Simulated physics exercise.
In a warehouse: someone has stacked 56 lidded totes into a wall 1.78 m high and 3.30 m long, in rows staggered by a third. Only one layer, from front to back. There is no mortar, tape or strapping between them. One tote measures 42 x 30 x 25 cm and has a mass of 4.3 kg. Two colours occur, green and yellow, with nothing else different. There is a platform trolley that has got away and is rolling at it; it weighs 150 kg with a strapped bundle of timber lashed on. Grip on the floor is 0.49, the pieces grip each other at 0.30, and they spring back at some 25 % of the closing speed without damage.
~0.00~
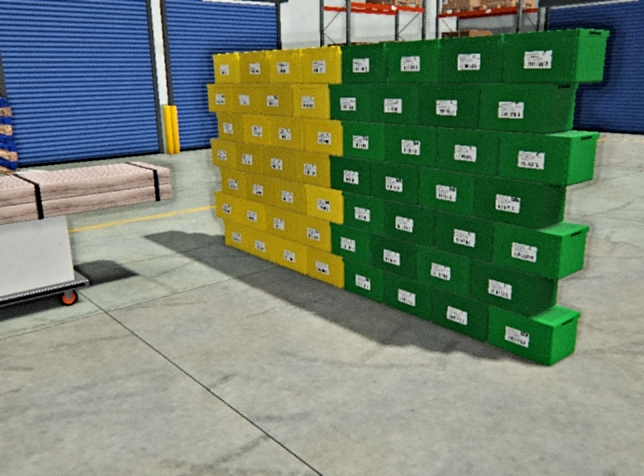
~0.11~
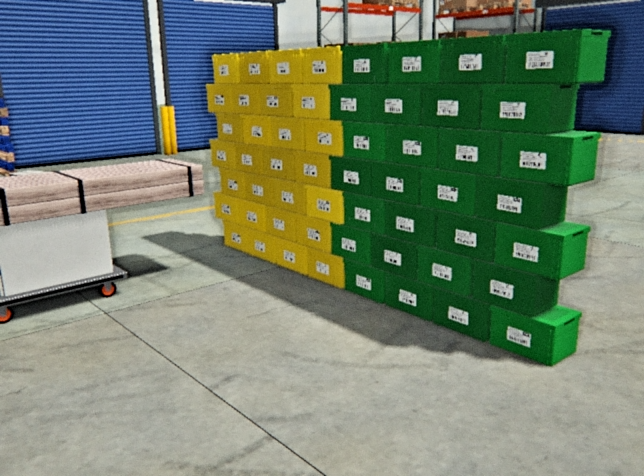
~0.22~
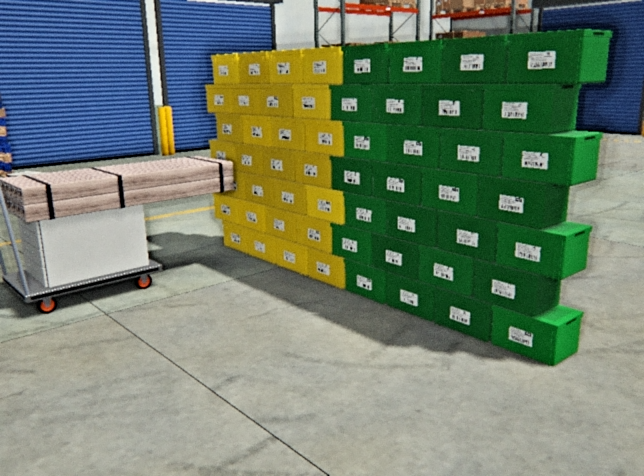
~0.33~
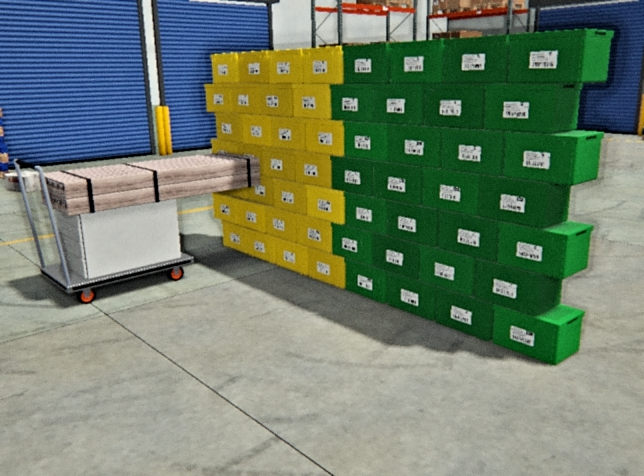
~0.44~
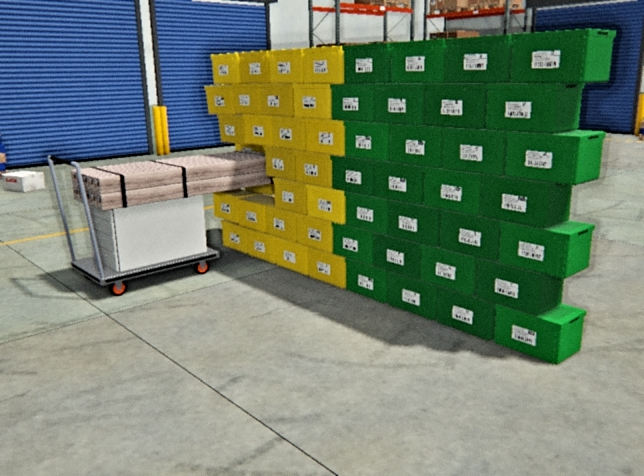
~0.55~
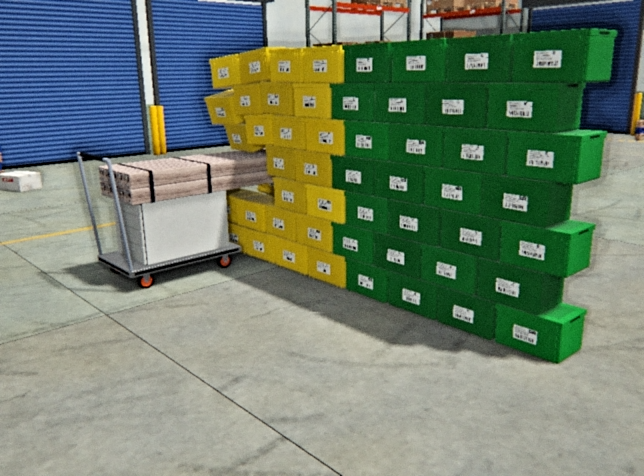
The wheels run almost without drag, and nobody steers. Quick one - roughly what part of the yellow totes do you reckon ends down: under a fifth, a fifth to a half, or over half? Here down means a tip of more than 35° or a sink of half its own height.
I reckon a fifth to a half.
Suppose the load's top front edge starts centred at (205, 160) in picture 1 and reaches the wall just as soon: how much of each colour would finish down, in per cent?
You'd end up with green at 0 per cent down and yellow at 60 per cent.
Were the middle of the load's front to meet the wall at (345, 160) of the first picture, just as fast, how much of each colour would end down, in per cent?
Green 20%, yellow 20%.
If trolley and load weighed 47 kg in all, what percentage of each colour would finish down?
Green 0, yellow 30 %.
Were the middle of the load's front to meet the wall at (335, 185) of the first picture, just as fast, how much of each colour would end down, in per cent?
Result - green: 10 %; yellow: 10 %.
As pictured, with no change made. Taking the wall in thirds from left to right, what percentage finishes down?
I'd put it at 50 % left, 0 % middle and 0 % right.
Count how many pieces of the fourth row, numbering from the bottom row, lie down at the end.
The number that finish down is 2.
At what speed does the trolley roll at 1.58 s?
It is moving at around 0.8 m/s.
By 0.88 s, load 1.08 m past the wall's line, still rolling; 6 of the 28 yellow totes down (6 of 56 in all colours); top yellow tote unmoved.
By 1.58 s, load 1.82 m past the wall's line, still rolling; 10 of the 28 yellow totes down (10 of 56 in all colours); top yellow tote unmoved.
When it is over (3.2 s), load 2.37 m past the wall's line, stopped; 11 of the 28 yellow totes down (11 of 56 in all colours); top yellow tote unmoved; top green tote unmoved. That is 39 per cent. In pixels of the last frame, middles, top yellow tote near (337, 65), top green tote near (380, 64).
